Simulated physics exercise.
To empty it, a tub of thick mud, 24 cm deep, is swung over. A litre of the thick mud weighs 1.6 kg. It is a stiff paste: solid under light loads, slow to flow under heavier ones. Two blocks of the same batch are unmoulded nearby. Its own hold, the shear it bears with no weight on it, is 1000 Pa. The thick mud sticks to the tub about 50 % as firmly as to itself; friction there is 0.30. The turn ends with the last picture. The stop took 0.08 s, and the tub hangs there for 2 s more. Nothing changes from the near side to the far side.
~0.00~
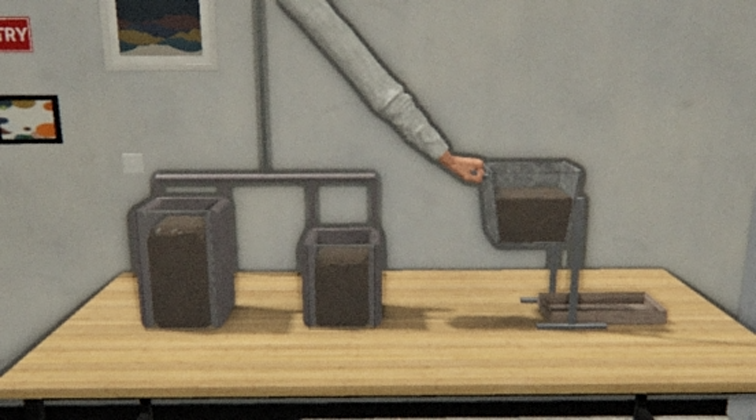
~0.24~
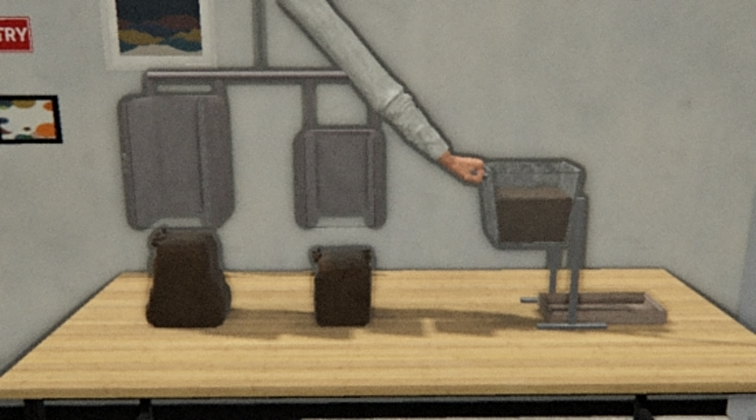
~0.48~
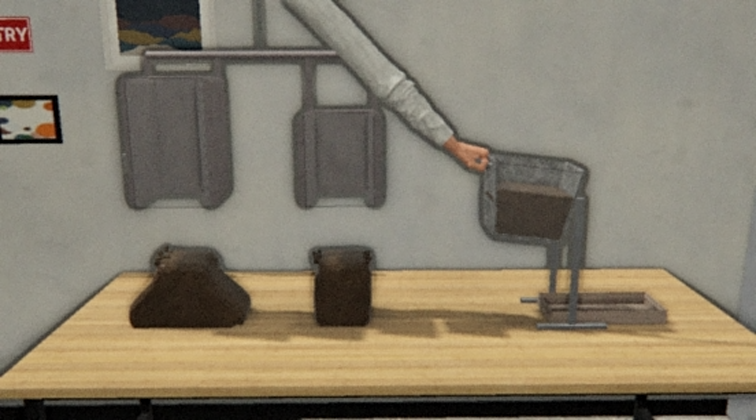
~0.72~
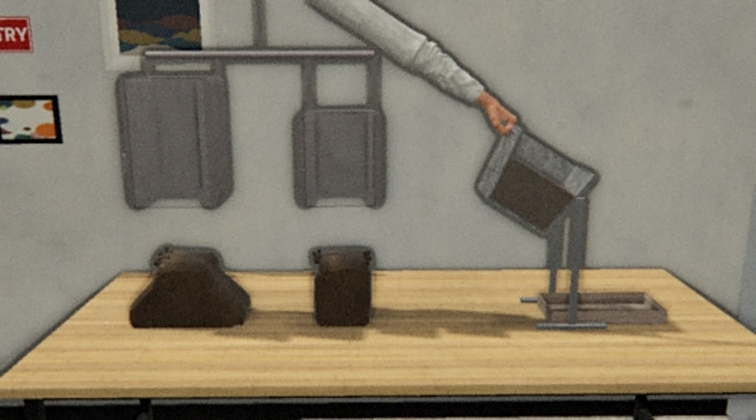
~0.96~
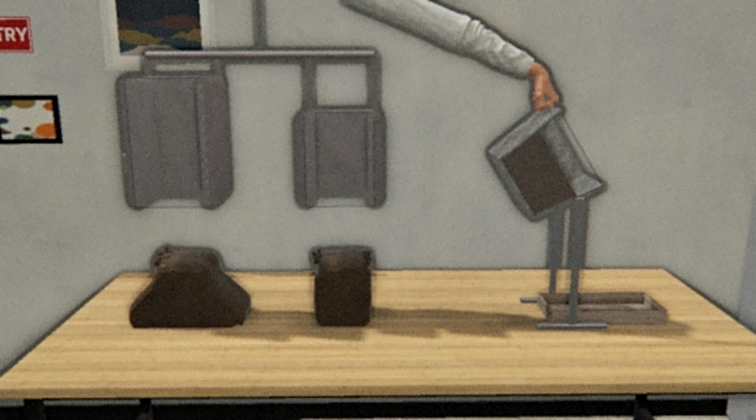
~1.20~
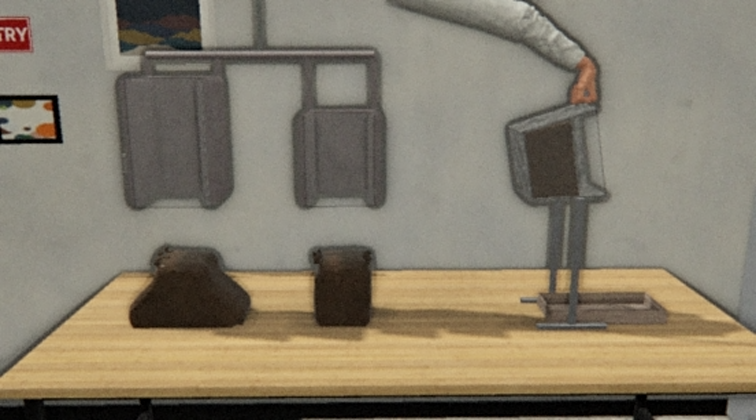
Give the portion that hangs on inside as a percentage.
About 100 %.
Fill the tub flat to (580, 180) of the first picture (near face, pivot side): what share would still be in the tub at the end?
It would be near 100 %.
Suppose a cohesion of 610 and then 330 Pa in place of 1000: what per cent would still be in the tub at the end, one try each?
In turn about 80 %, 55 %.
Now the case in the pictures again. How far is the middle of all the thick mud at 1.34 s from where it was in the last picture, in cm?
About 1 cm.
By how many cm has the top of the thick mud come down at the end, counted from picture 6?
About 1 cm.
By 1.34 s, the tub is at 80 degrees and holds 100 %.
By 1.51 s, the tub is at 80 degrees and holds 100 %.
By 1.68 s, the tub is at 80 degrees and holds 100 %.
By 1.85 s, the tub is at 80 degrees and holds 100 %.
By 3.20 s, at the end, the tub is at 80 degrees and holds 100 %.
